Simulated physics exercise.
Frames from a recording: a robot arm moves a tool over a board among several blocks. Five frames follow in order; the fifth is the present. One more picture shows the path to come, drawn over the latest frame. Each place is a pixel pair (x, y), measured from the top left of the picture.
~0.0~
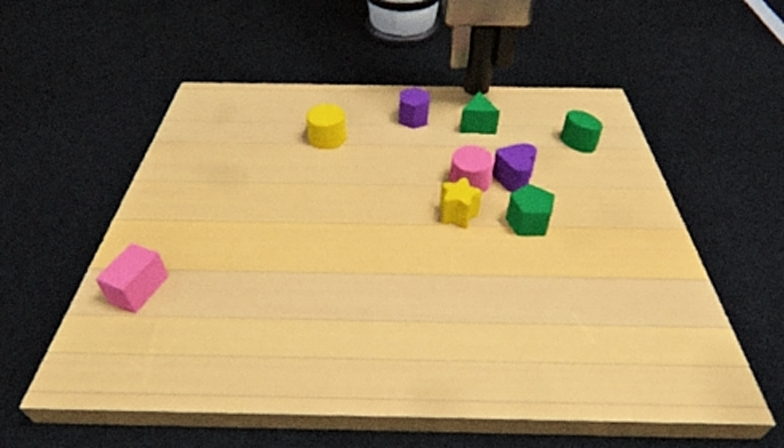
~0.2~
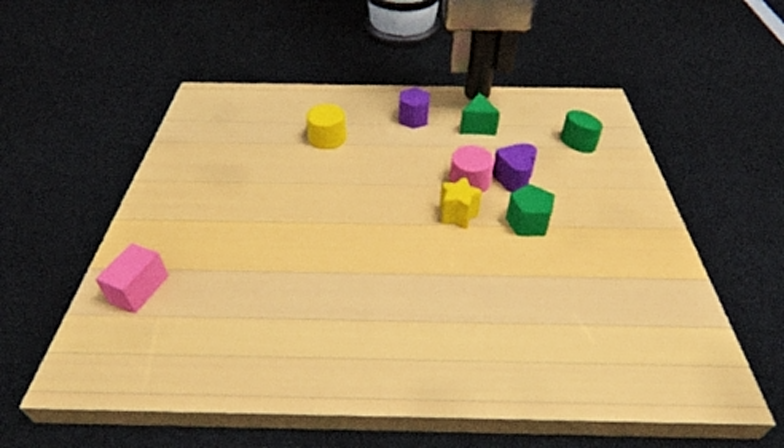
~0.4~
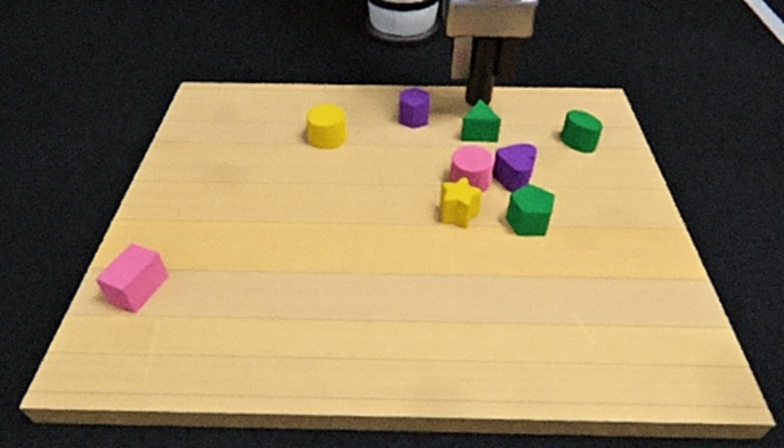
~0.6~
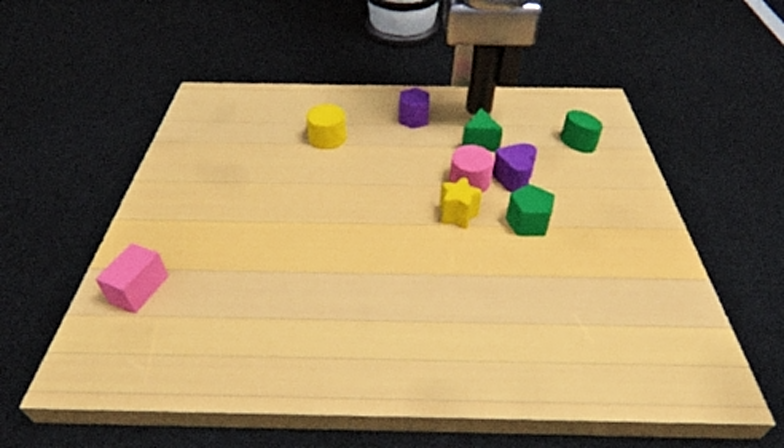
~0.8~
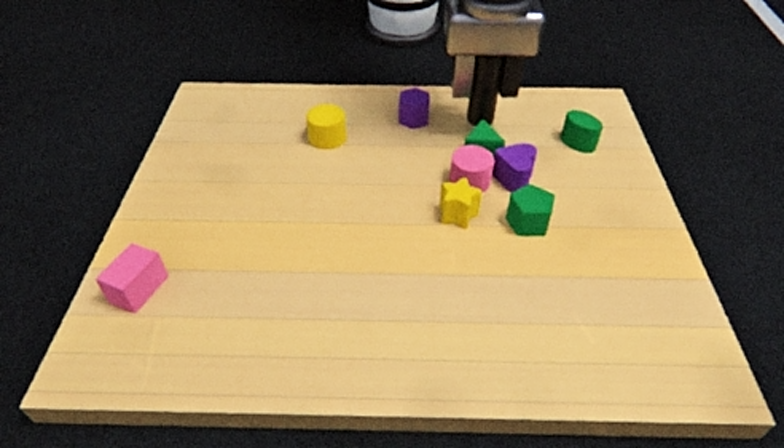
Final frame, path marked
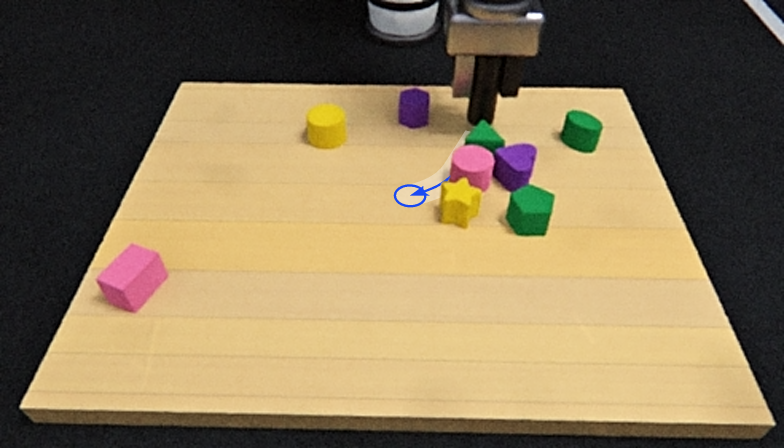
On a wooden board, a robot arm pushes the green triangle toward the pink cylinder and purple block.
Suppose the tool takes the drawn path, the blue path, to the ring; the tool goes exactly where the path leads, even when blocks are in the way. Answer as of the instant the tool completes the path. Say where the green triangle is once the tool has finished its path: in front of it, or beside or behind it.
It slides aside on the way.
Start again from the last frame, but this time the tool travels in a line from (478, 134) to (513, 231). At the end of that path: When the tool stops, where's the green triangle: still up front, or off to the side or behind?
The green triangle won't stay at the front of the tool.
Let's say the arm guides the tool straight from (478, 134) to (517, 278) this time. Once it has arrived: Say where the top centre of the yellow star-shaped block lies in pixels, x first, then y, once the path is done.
That would be at about pixel (441, 212).
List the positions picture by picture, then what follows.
Lower end of the tool (476, 89), tops of blocks, yellow star-shaped block (461, 190), pink cylinder (473, 157), green triangle (481, 104), purple heart block (519, 155), in the first frame.
Tool (477, 94), blocks as before, in the second frame.
Tool (478, 100), green triangle (482, 112), in the third frame.
Tool (479, 109), green triangle (483, 121), in the fourth frame.
Tool (480, 119), yellow star-shaped block (461, 190), pink cylinder (473, 157), green triangle (485, 132), purple heart block (519, 155), in the fifth frame.
The drawn path runs from (478, 134) through (465, 157) and (446, 180) to (410, 196).
On the path given first. One third of the way, tool (466, 143); yellow star-shaped block (459, 204), turned 40° clockwise; pink cylinder (472, 180); green triangle (471, 157); purple heart block (518, 159), turned 30° anticlockwise.
Two thirds of the way, tool (447, 166); yellow star-shaped block (458, 224), turned 65° clockwise; pink cylinder (484, 205); green triangle (468, 179), turned 45° anticlockwise; purple heart block (518, 159), turned 30° anticlockwise.
At the end, tool (411, 181); yellow star-shaped block (458, 225), turned 70° clockwise; pink cylinder (487, 207); green triangle (457, 182), turned 80° anticlockwise; purple heart block (518, 159), turned 30° anticlockwise.
